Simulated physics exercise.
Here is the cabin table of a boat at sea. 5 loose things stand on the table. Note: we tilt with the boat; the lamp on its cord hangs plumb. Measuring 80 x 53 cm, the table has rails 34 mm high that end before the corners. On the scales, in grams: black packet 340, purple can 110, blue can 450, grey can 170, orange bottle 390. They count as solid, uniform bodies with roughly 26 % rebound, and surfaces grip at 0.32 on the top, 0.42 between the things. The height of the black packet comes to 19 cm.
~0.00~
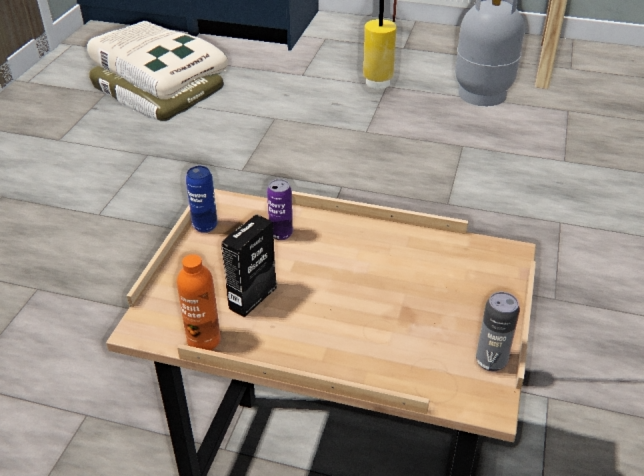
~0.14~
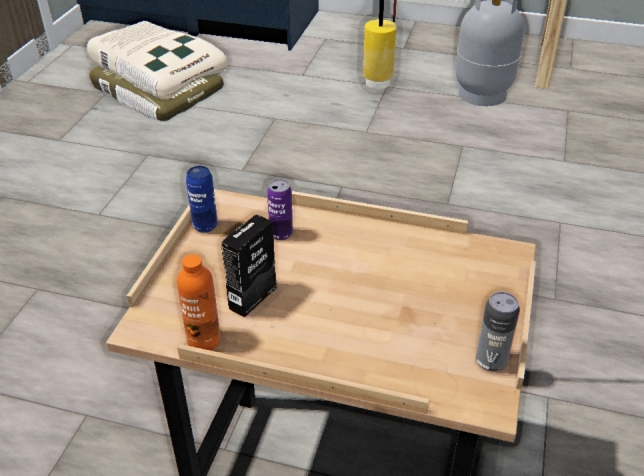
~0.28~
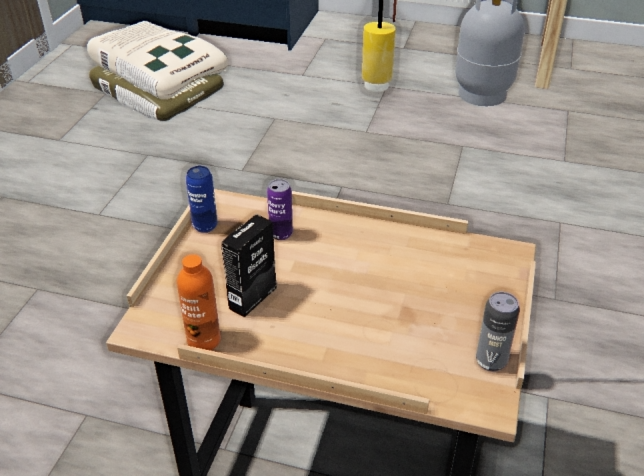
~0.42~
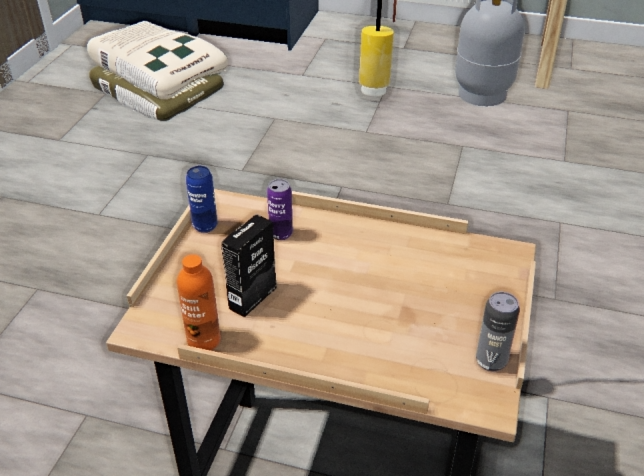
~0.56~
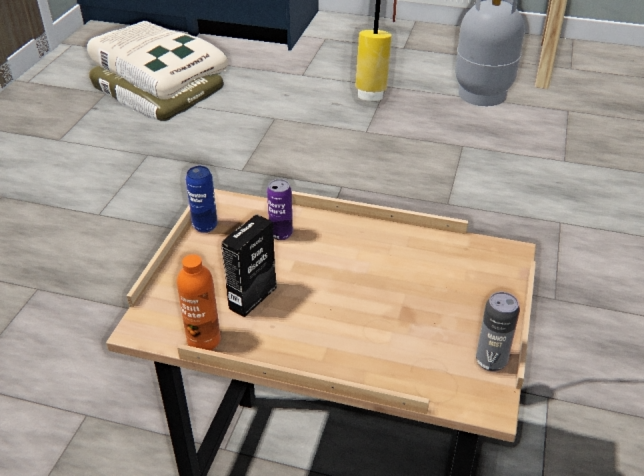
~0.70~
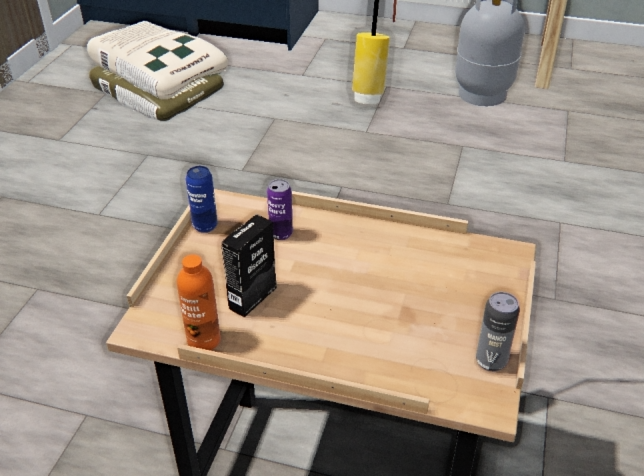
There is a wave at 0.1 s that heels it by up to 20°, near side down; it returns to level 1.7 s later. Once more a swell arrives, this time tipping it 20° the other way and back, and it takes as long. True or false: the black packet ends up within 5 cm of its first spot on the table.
True.
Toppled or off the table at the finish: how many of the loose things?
Tally: 0.
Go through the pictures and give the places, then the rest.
The first picture shows boat level; black packet (250, 267); purple can (280, 211).
The second picture shows boat level; grey can (497, 333); orange bottle (198, 302).
The third picture shows boat heeled 2°, near side down; purple can (280, 211); blue can (202, 200).
The fourth picture shows boat heeled 6°, near side down; grey can (497, 333); orange bottle (198, 302).
The fifth picture shows boat heeled 11°, near side down; purple can (280, 210); blue can (202, 200).
The sixth picture shows boat heeled 16°, near side down; black packet (250, 266); grey can (497, 333).
After 1.10 s, boat heeled 19°, near side down; black packet slid 2 cm near (248, 272); blue can slid 2 cm; purple can slid 2 cm.
After 2.60 s, boat heeled 20°, far side down; black packet slid 3 cm near (245, 277); blue can slid 3 cm; grey can slid 3 cm.
After 2.90 s, boat heeled 16°, far side down.
At rest (4.0 s), all 5 in place, give or take 5 cm. Seen from the same camera at the end, black packet near (251, 266).
